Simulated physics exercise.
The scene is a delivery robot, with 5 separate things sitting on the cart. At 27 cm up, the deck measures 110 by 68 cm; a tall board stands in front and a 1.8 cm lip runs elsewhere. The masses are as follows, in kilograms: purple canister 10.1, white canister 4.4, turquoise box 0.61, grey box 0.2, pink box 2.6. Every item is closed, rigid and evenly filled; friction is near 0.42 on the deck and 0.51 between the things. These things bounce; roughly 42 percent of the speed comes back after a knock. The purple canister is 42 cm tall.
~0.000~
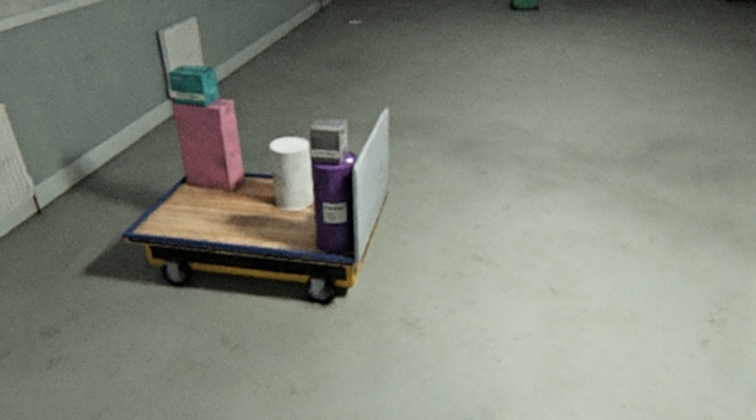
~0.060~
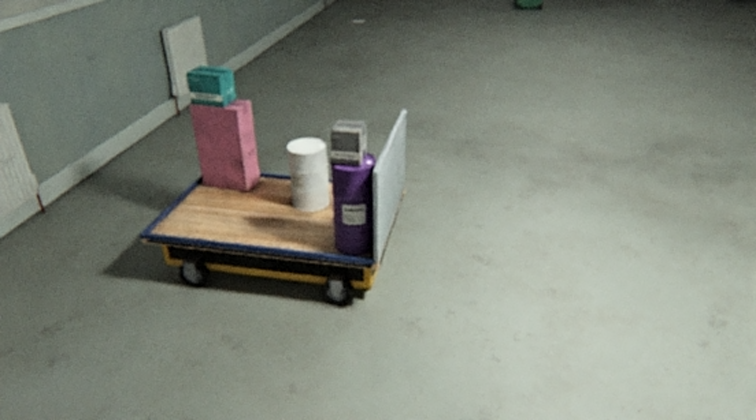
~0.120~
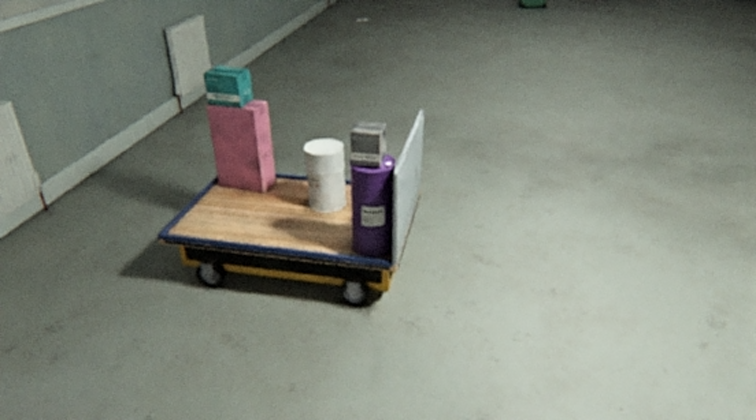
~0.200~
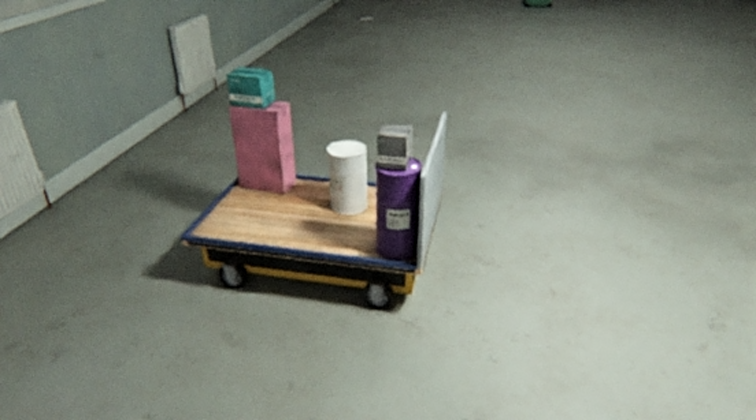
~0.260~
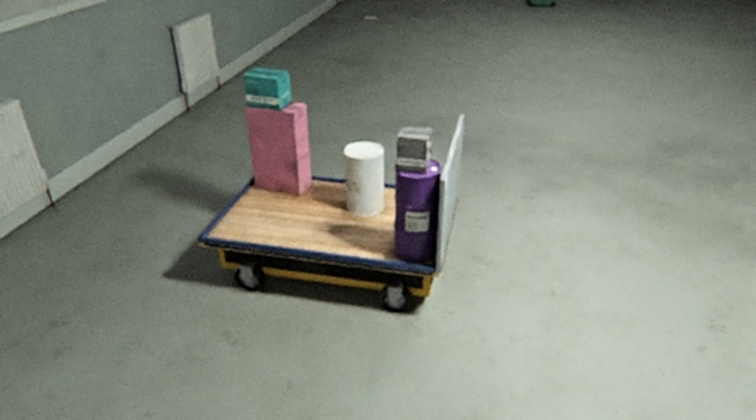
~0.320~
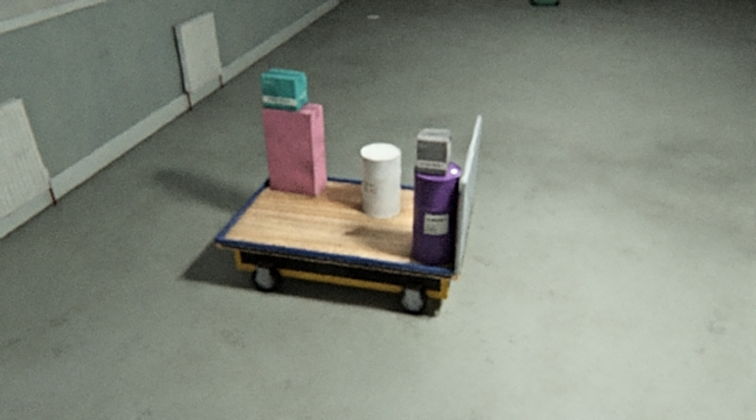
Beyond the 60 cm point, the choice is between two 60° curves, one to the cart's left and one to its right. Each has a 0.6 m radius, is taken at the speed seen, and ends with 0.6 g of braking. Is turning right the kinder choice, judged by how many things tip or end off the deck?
The kinder way is port.
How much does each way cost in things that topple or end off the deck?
Turning left 2, turning right 4.
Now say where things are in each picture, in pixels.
In the first frame, cart 0 cm along; purple canister (336, 202); white canister (292, 174).
In the second frame, cart 8 cm along; pink box (226, 144); turquoise box (212, 86).
In the third frame, cart 17 cm along; grey box (369, 144); pink box (242, 145).
In the fourth frame, cart 28 cm along; turquoise box (251, 88); grey box (395, 147).
In the fifth frame, cart 36 cm along; pink box (280, 147); turquoise box (268, 89).
In the sixth frame, cart 45 cm along; purple canister (435, 213); white canister (381, 181).
Turning left. At 0.72 s, cart 101 cm along, turned 25°; purple canister and grey box now off the deck; white canister slid 10 cm near (490, 176).
After 1.22 s, cart 166 cm along, turned 60°; white canister slid 22 cm near (553, 129); turquoise box slid 2 cm; pink box slid 2 cm.
After 1.52 s, cart 169 cm along, turned 60°, stopped; white canister slid 25 cm near (562, 124); turquoise box slid 8 cm; pink box slid 7 cm.
By the end (1.8 s), off the deck, purple canister and grey box; not toppled but over 10 cm from the start, white canister; the other 2 in place, give or take 10 cm. Seen from the same camera at the end, white canister near (562, 124).
Turning right instead, white canister, turquoise box, grey box and pink box tipped over or off the deck, 4 of 5 in all.
